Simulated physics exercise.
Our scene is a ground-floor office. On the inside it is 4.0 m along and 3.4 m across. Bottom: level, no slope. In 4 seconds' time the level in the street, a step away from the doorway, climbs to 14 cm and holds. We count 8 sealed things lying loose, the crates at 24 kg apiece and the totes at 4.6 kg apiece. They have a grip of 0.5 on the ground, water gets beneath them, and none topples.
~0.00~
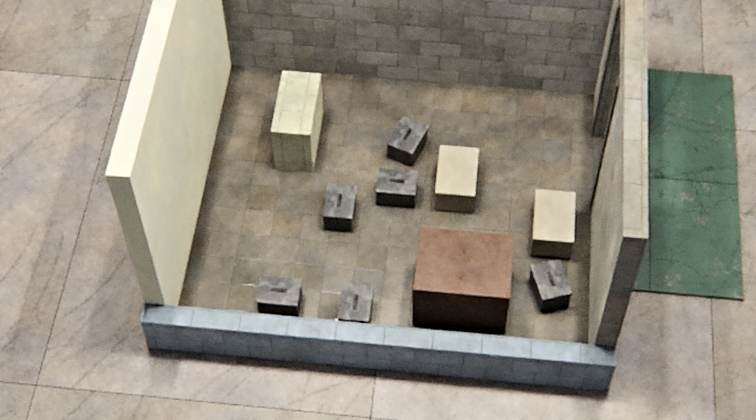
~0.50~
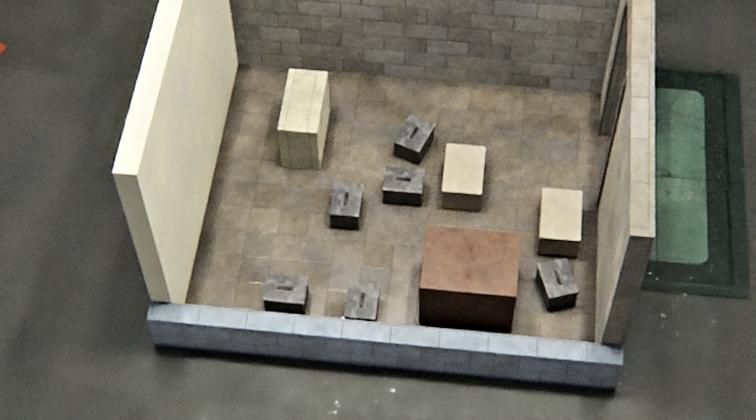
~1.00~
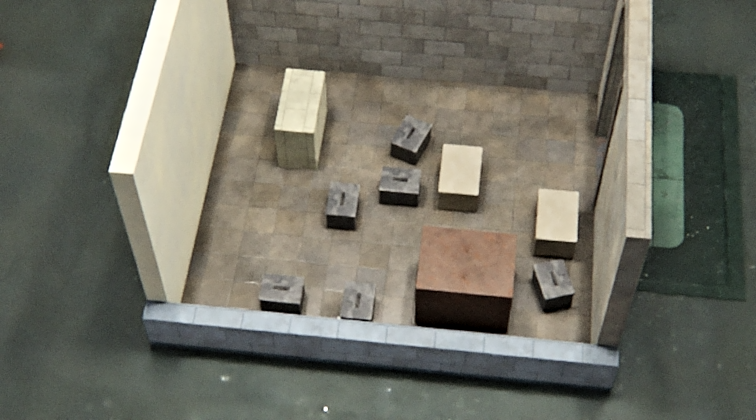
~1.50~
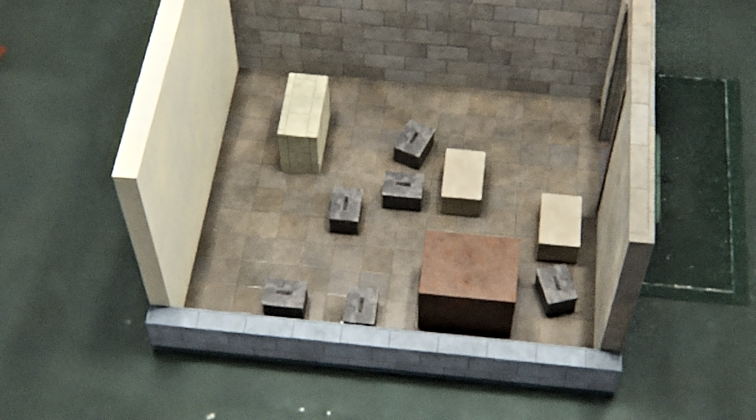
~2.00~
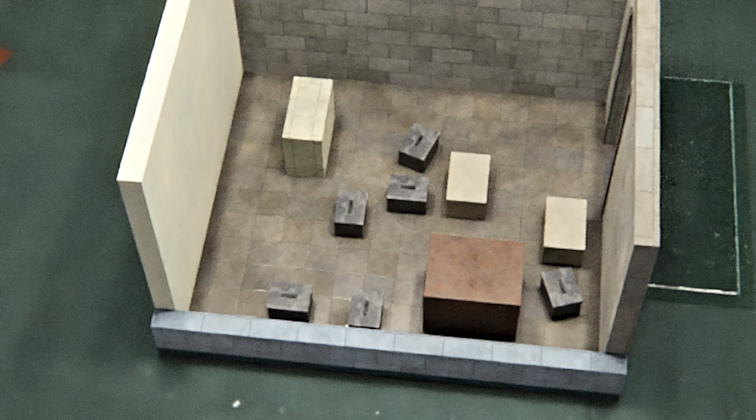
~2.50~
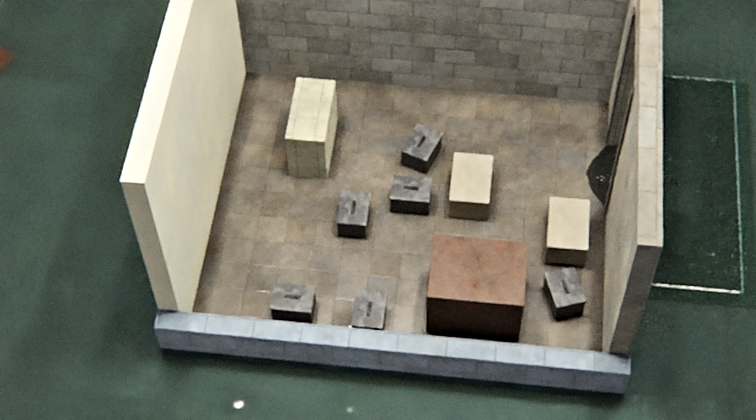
At first, pale paving and a green rectangle surround an open-topped room holding grey, cream and reddish-brown boxes. The ground outside then turns dark, and the rectangle fades to a thin outline in murky green. Lastly, a small dark patch of water appears inside the right wall, while the boxes stay put.
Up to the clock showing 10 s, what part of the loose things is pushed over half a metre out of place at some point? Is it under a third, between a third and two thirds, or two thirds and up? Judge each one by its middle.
It is under a third.
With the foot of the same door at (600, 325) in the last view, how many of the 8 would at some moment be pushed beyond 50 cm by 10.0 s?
Then it comes to 1.
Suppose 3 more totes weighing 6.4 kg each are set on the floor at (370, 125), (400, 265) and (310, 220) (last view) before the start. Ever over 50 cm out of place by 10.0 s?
Inside the limit, then inside the limit, then inside the limit.
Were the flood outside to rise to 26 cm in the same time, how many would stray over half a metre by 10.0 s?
Count: 4.
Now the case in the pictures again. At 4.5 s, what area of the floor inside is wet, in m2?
About 3.0 m2.
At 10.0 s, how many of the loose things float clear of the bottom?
My tally comes to 0.
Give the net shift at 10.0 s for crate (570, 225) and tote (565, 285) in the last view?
Respectively 0 and 0 cm.
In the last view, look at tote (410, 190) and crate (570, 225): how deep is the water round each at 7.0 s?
1 and 4 cm.
After 3.5 s 0 of 8 are over 50 cm from their spots; 0 afloat.
After 4.5 s 0 of 8 are over 50 cm from their spots; 0 afloat.
After 7.0 s 0 of 8 are over 50 cm from their spots; 0 afloat.
After 10.0 s 0 of 8 are over 50 cm from their spots, and 0 have been at some point; 0 afloat.
